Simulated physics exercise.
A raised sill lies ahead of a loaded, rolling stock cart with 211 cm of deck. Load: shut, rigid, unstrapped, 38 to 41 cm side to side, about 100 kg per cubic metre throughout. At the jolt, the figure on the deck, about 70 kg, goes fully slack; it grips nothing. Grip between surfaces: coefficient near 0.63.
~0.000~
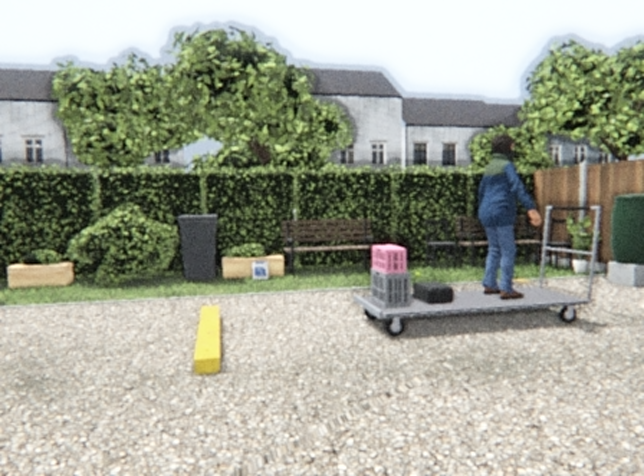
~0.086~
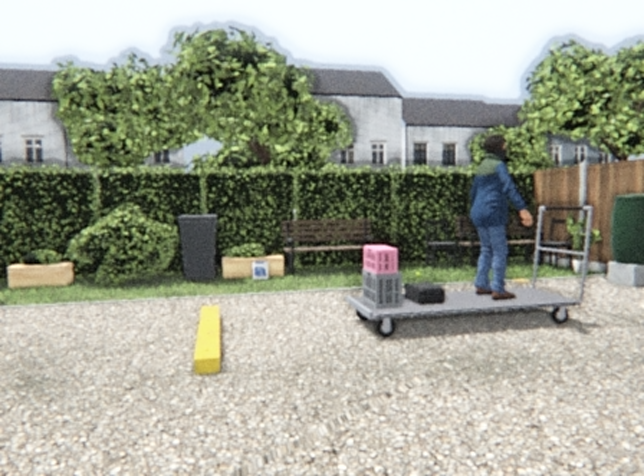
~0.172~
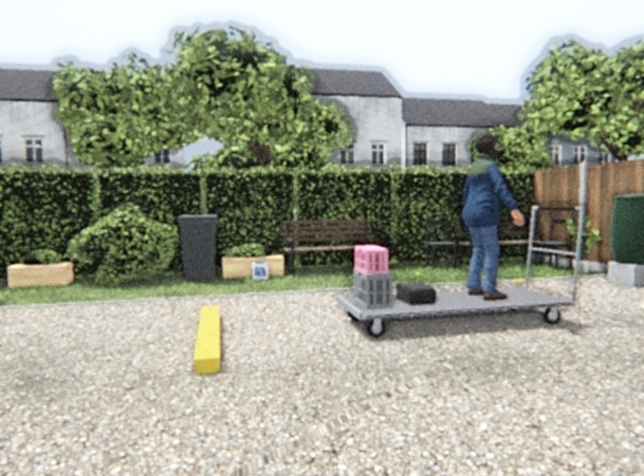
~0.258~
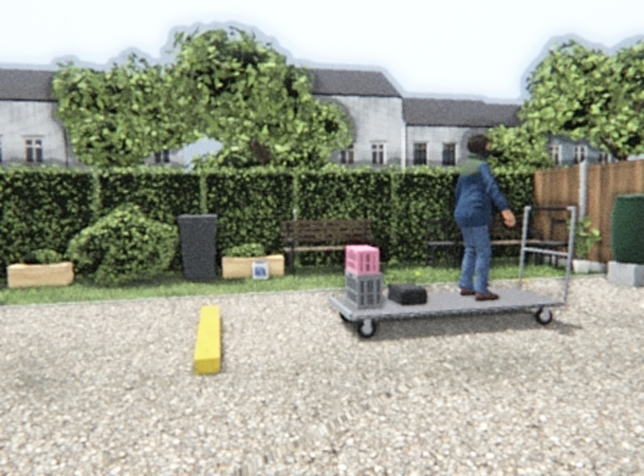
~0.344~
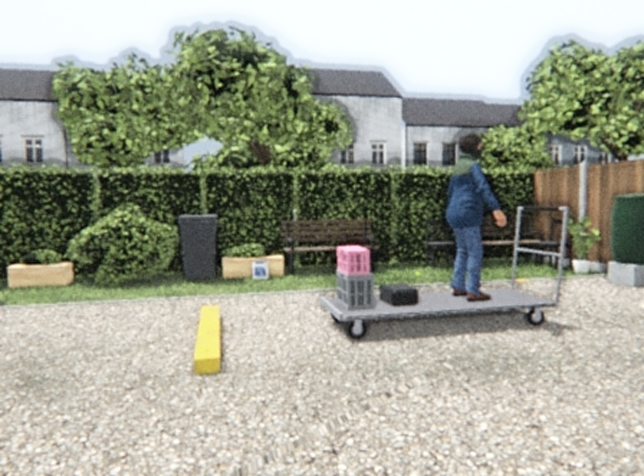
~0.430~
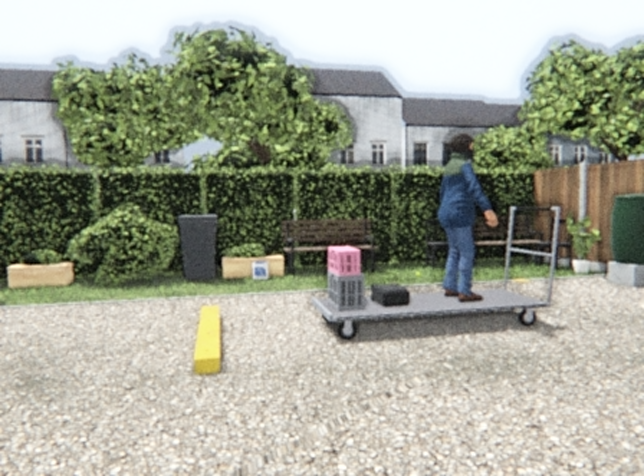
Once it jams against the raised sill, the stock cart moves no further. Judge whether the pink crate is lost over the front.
It is not shed from the deck.
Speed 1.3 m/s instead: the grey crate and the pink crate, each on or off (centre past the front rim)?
Then grey is gone and pink is gone.
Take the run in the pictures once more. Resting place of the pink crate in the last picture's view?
(225, 265).
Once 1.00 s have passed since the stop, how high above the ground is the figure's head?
Height: Approx. 60 cm.
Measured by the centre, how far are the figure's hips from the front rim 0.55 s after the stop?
Roughly 80 cm short of the front rim.
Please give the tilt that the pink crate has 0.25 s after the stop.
It leans roughly 10° away from upright.
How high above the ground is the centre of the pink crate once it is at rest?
Height: Some 65 centimetres.
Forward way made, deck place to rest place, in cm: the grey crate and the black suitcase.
Forward shift in cm: Grey 10, black 25.
Impact comes at 1.41 s.
After 1.96 s the pink crate is 12 cm behind the rim, tilted 5°, near (221, 264) in the last picture's view.
After 2.41 s the pink crate is 15 cm behind the rim, tilted 0°, near (225, 265) in the last picture's view.
At rest, 5.4 s, nothing is past the rim; behind it, grey crate, black suitcase, pink crate and the figure's hips.
